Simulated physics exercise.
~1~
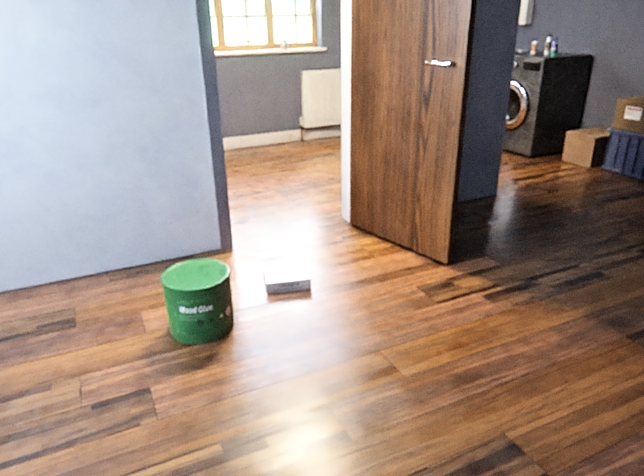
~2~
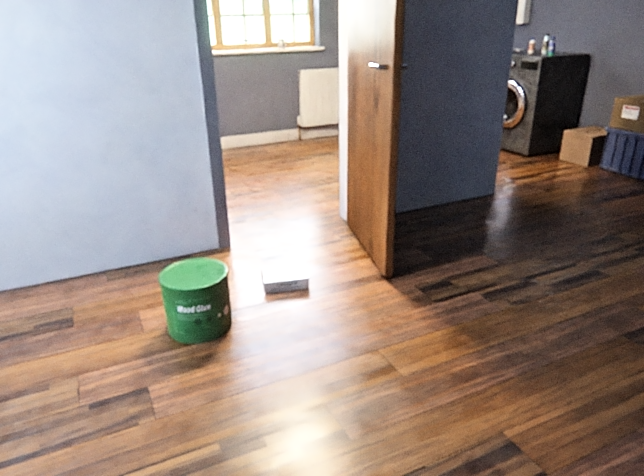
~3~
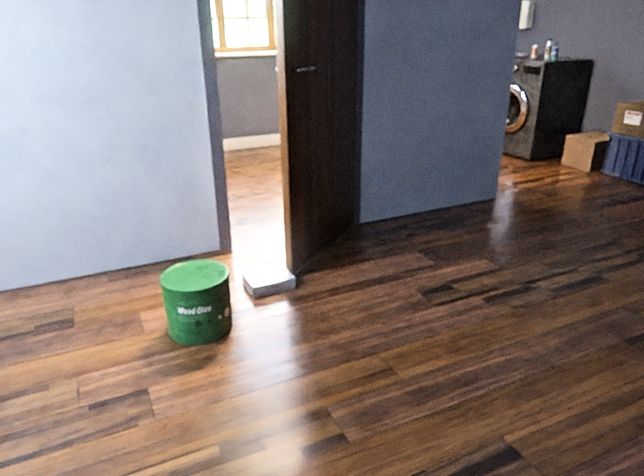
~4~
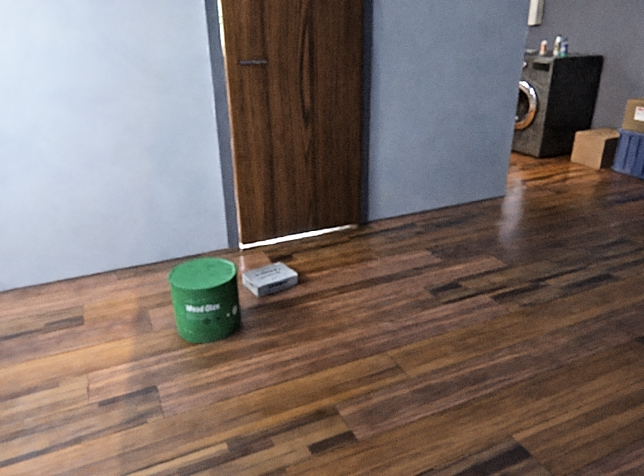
A dark wooden door stands wide open in a grey-blue wall, seen from across a room with a glossy wood-plank floor by a slightly swaying camera. A green pail of wood glue sits on the floor left of the doorway, with a small pale packet just to its right. A bright window shows beyond the opening, and a dark washing machine and boxes stand at the far right. The door swings leftward toward its frame, and the packet shifts slightly along the floor as it nears. Finally the door is shut, with the packet and the upright pail before it.
